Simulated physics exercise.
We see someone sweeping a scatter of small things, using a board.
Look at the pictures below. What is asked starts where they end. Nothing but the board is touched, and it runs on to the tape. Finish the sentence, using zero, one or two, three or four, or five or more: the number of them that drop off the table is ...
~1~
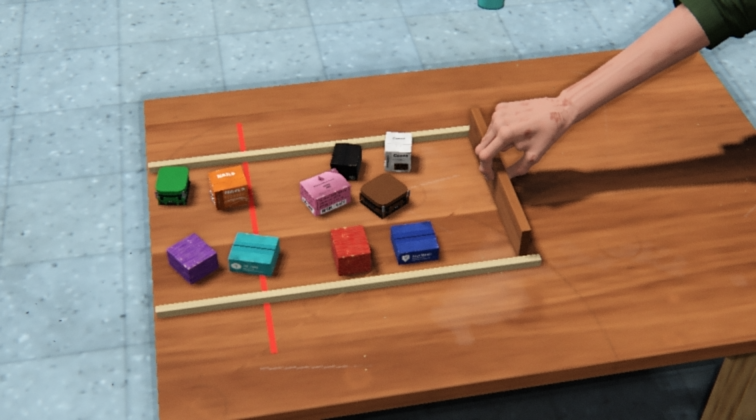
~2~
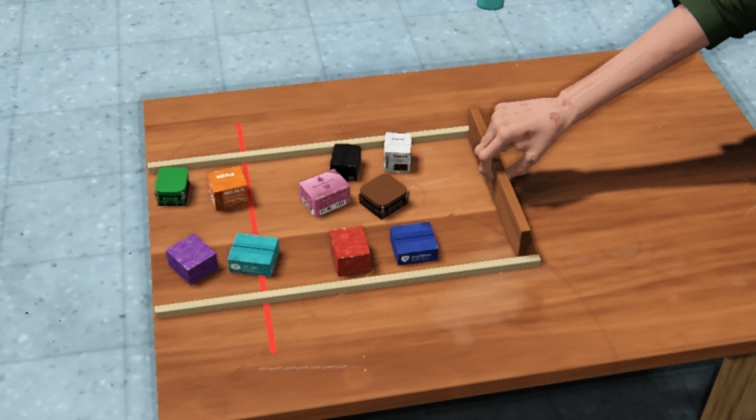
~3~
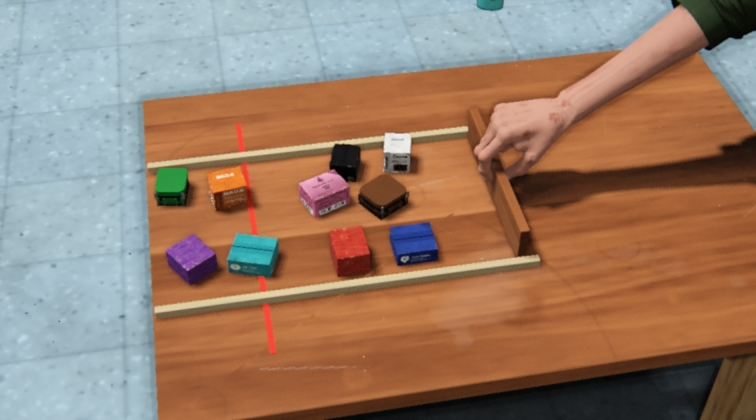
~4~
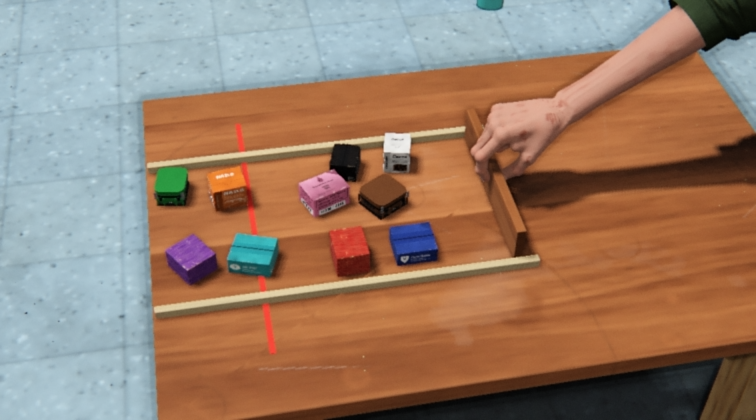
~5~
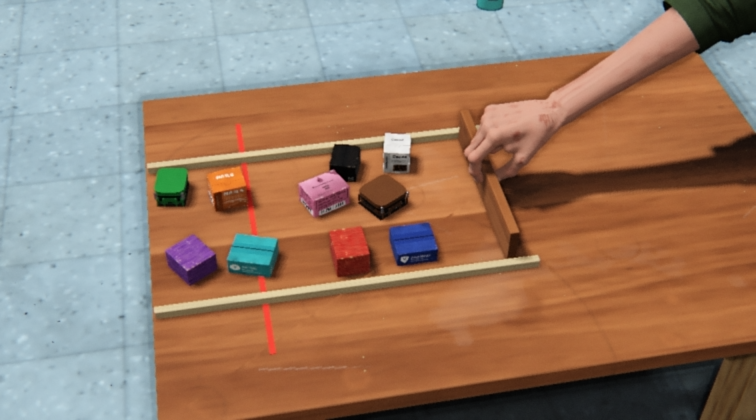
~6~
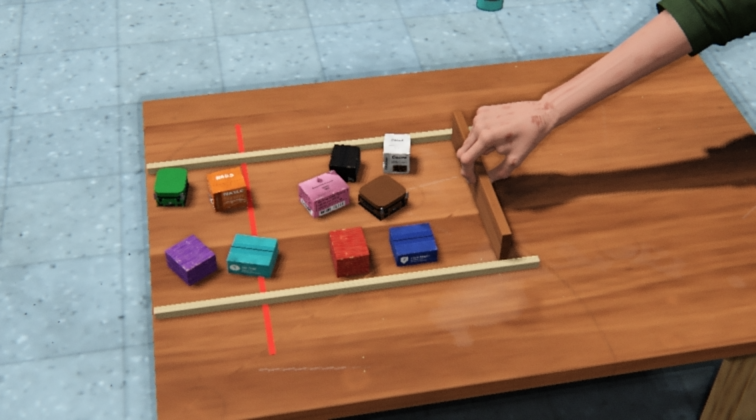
The number that drop off the table is one or two.
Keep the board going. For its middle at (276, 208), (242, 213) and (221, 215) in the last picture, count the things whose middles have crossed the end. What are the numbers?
In that order 1, 2 and 3.
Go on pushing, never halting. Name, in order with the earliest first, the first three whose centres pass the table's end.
Order, earliest first: Purple block, turquoise box, green case.
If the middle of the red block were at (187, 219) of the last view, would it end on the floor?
From that start, the object then is safe.
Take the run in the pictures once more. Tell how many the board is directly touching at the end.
It touches 3.
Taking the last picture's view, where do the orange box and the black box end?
One ends up near (172, 195) and the other near (206, 181).
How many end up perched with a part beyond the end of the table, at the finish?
Things overhanging at the end: 2.
A little later, none off yet; green case at rest near (172, 188); purple block at rest near (191, 260); orange box at rest near (227, 190).
Next, none off yet; green case shifted a little near (160, 186); purple block shifted about its own width near (154, 262); orange box shifted about its own width near (185, 193).
When it is over, the number that fall off is one or two; down, purple block.
